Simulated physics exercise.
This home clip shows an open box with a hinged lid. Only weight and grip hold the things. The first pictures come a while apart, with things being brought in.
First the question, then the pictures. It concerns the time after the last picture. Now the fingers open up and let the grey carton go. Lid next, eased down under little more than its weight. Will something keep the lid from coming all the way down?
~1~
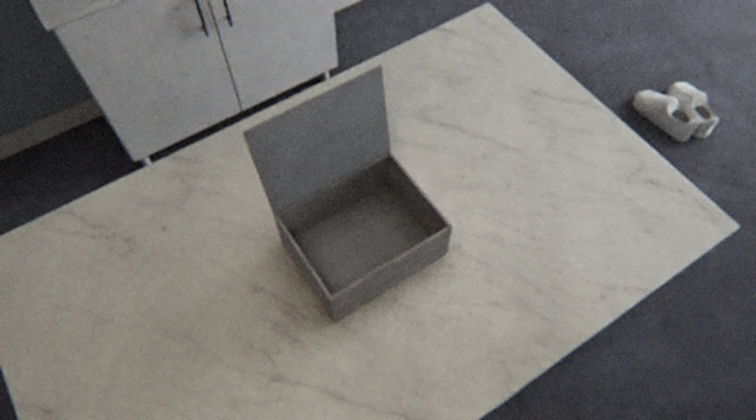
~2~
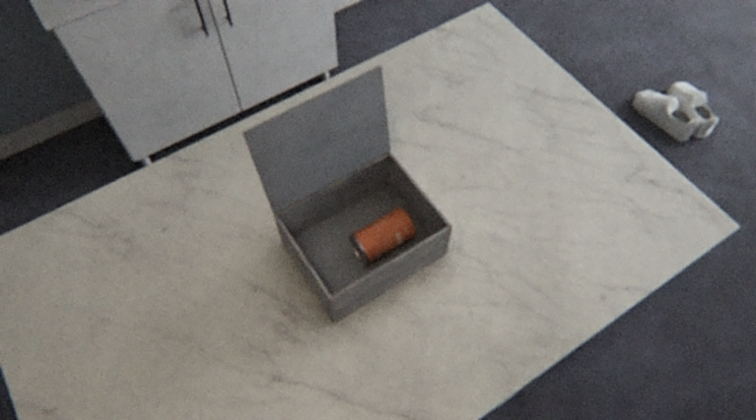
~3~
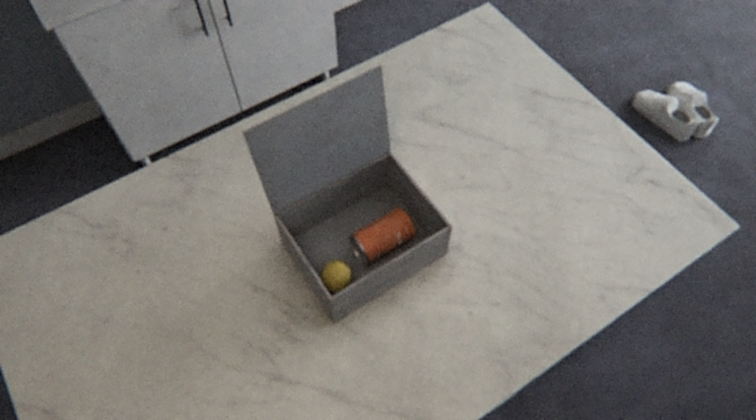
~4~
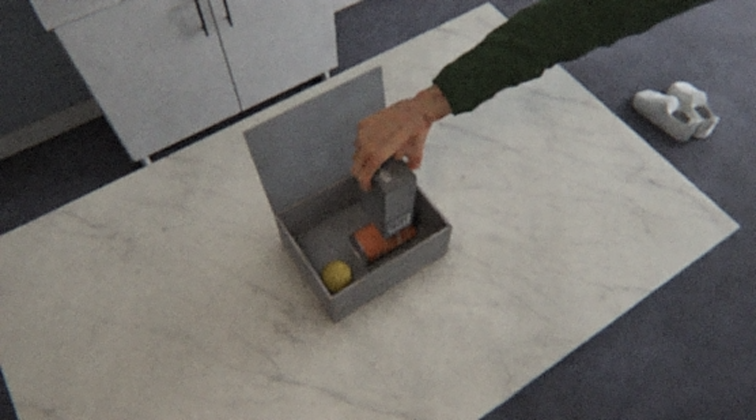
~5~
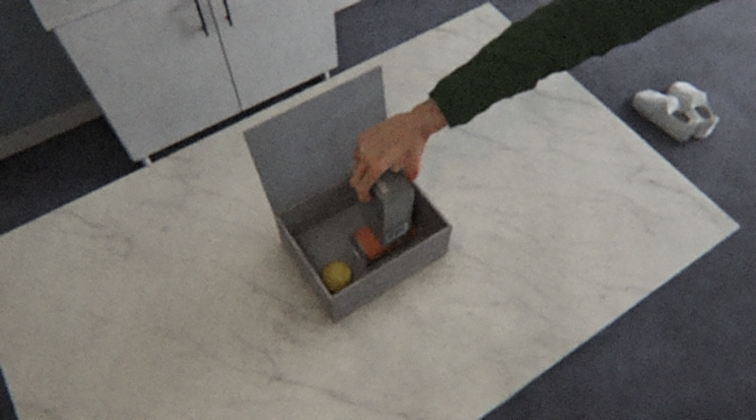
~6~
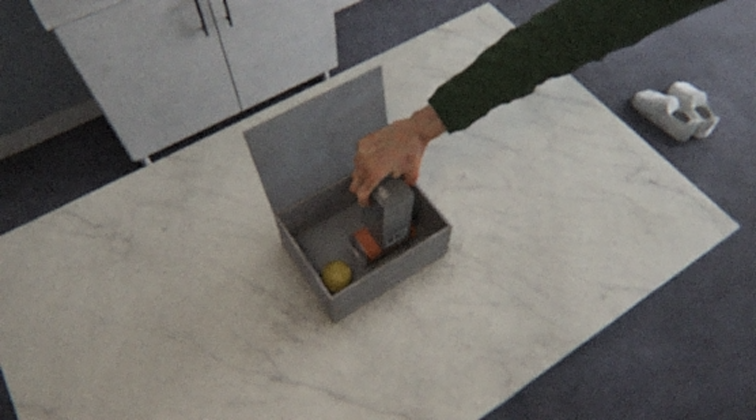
Yes, it stays propped open.
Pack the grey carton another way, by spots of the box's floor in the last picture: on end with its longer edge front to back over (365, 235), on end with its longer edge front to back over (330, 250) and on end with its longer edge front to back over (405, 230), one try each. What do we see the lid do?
The lid won't shut the first time, won't shut the second time and won't shut the third time.
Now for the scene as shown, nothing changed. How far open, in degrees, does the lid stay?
Measured angle - around 30°.
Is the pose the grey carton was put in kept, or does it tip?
The grey carton ends up tilted.
Then, 0.70 s past the last view, grey carton rocked 36° from its first pose near (397, 231); orange tin displaced a little.
Then, 1.40 s past the last view, lid 72° above the rim; grey carton rocked 37° from its first pose near (397, 231); orange tin displaced a little.
Then, 1.80 s past the last view, lid 44° above the rim; grey carton rocked 38° from its first pose near (397, 231); orange tin displaced a little.
Finally, lid 29° above the rim; down or leaning hard in the box, grey carton; the other 2 still in place. Final places as the last picture's camera would see them, grey carton near (397, 230).
